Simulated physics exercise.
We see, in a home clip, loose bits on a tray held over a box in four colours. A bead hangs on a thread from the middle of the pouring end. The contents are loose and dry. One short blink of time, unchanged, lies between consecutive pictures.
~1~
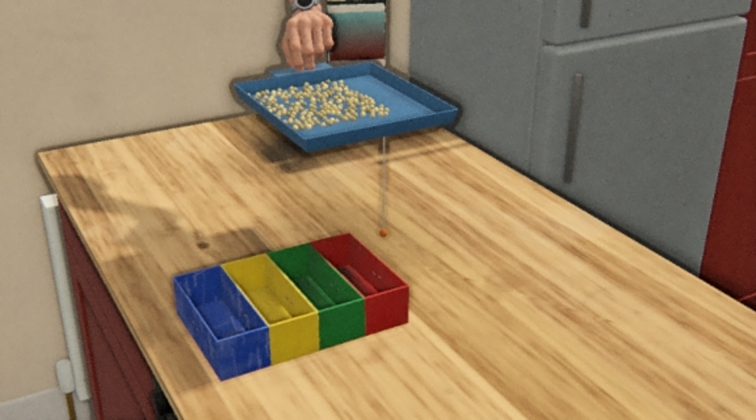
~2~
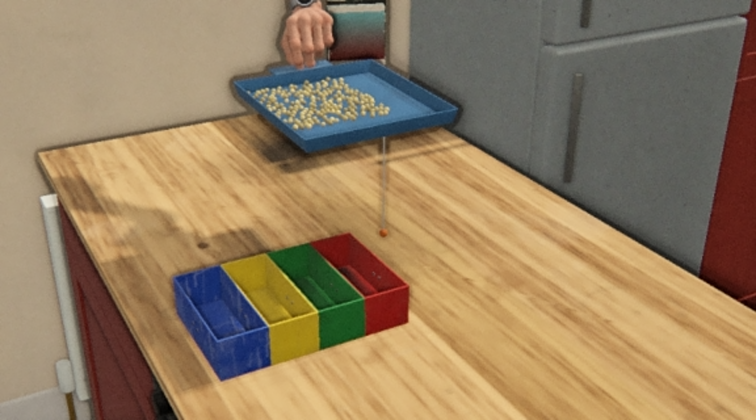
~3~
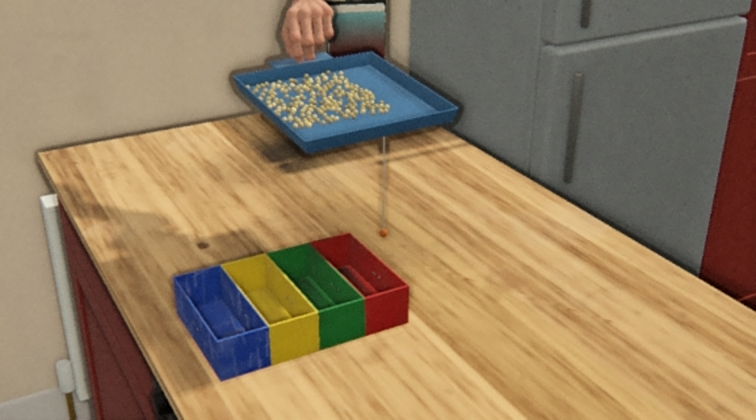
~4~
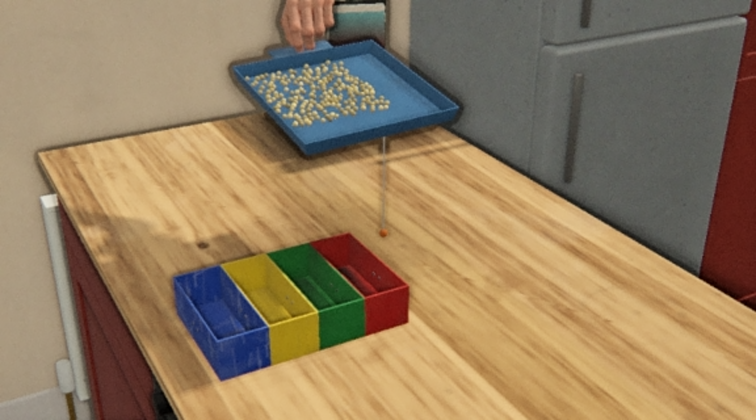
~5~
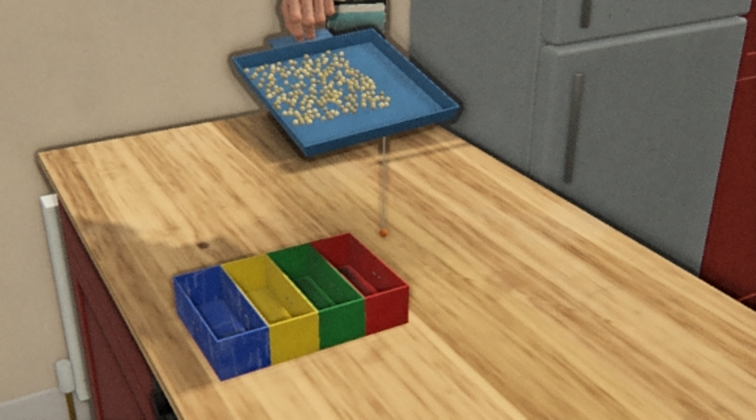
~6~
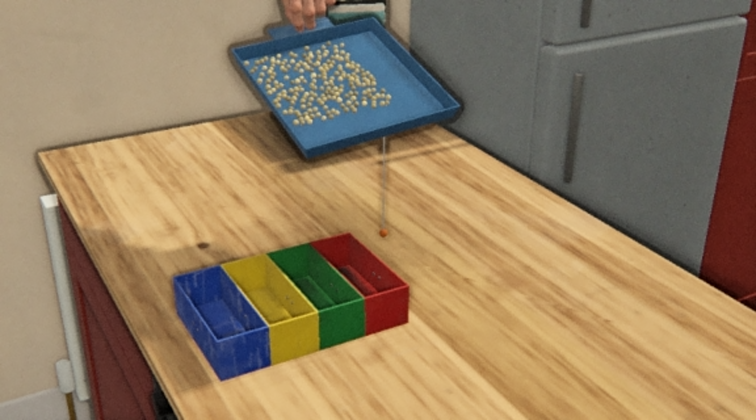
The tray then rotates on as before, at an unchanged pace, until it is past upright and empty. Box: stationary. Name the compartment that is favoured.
Green.
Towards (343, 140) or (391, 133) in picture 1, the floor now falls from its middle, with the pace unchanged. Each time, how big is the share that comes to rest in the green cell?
Case one 80 %; case two 0 %.
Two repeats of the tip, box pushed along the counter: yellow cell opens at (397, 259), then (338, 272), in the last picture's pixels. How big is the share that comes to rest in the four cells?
First placement near 50 percent, second near 100 percent.
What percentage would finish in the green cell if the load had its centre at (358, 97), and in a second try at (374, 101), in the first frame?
Around 40 percent the first time, around 40 percent the second.
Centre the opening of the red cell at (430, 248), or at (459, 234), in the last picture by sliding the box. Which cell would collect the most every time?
First try: The cell in yellow. Second try: Blue.
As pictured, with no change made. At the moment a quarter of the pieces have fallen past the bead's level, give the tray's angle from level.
Roughly 100°.
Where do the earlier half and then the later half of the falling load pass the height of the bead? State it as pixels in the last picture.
For the early half I get (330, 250), and for the late half (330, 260).
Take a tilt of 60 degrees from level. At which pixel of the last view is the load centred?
The load is centred about (333, 144).
Just after the last frame, tray tipped steeply; almost all on the tray; just a few in the green cell; about a tenth falling or outside the box.
A moment on, tray tipped right over; roughly two thirds on the tray; about a tenth in the green cell; about a tenth in the red cell; roughly a quarter falling or outside the box.
Further on, tray tipped past a quarter turn; roughly half in the green cell; roughly a third in the red cell; just a few falling or outside the box.
When it is over, tray tipped past a quarter turn; roughly half in the green cell; roughly a third in the red cell; not one in the blue cell; not one in the yellow cell; just a few outside the box.
